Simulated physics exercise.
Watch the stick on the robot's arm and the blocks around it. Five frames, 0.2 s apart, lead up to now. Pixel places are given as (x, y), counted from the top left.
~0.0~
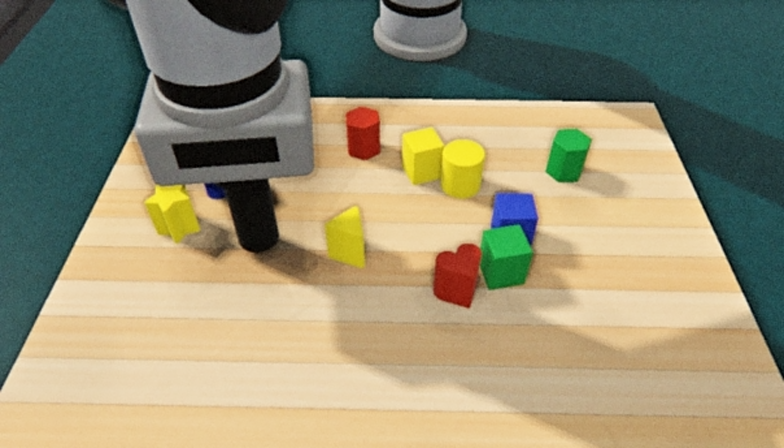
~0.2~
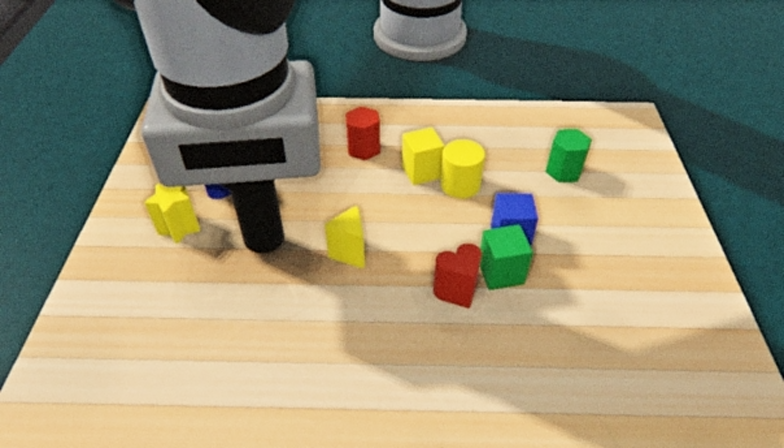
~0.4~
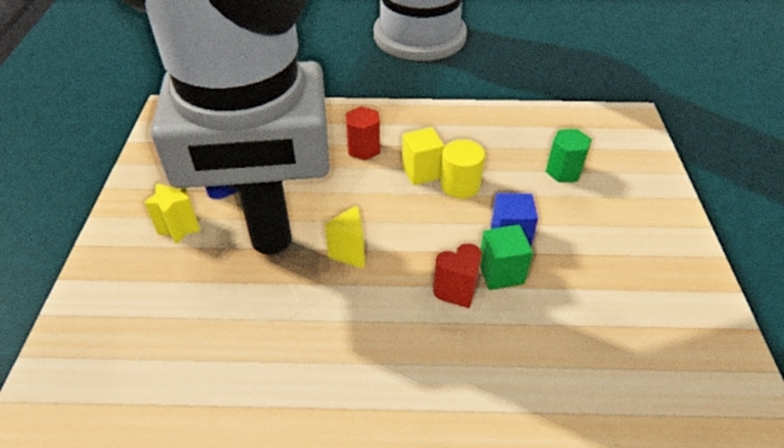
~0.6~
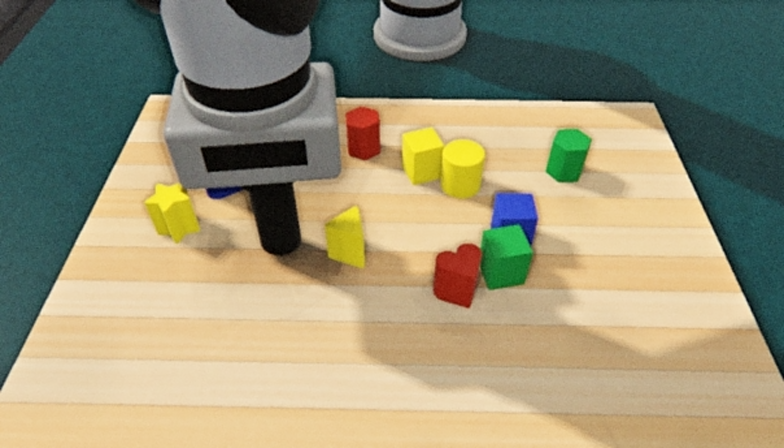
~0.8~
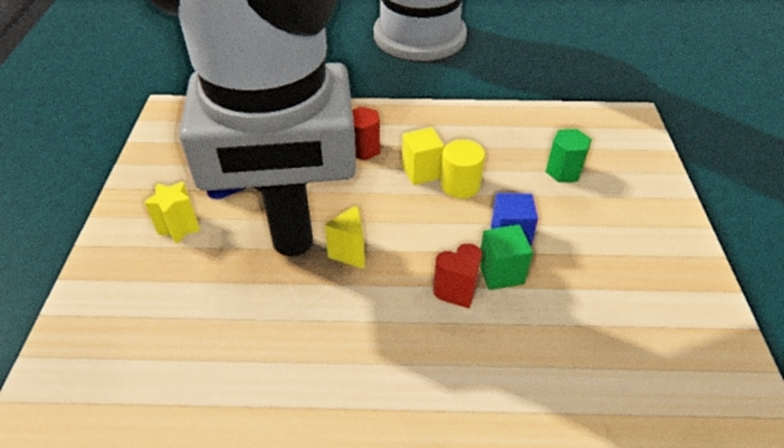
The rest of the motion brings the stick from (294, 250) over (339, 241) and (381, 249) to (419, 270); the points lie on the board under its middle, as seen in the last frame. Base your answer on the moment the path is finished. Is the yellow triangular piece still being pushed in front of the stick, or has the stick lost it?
It sits in front of the stick.
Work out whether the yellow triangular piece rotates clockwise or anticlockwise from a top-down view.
Seen from above, clockwise.
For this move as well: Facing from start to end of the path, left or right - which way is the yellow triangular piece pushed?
It's pushed right.
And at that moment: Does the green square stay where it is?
Yes, that is what happens.
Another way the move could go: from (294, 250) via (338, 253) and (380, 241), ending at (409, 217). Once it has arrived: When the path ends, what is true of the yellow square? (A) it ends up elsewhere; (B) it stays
Letter B.
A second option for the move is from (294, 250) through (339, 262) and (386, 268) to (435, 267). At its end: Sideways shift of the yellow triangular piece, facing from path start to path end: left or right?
Shifted left.
The first path, step by step. One third of the way, stick at (339, 233); yellow triangular piece at (363, 225), turned 15° anticlockwise.
Two thirds of the way, stick at (382, 241); yellow triangular piece at (401, 239), turned 15° clockwise.
At the end, stick at (419, 262); yellow triangular piece at (430, 265), turned 25° clockwise; red heart-shaped block at (469, 262), turned 25° anticlockwise; green square unmoved.
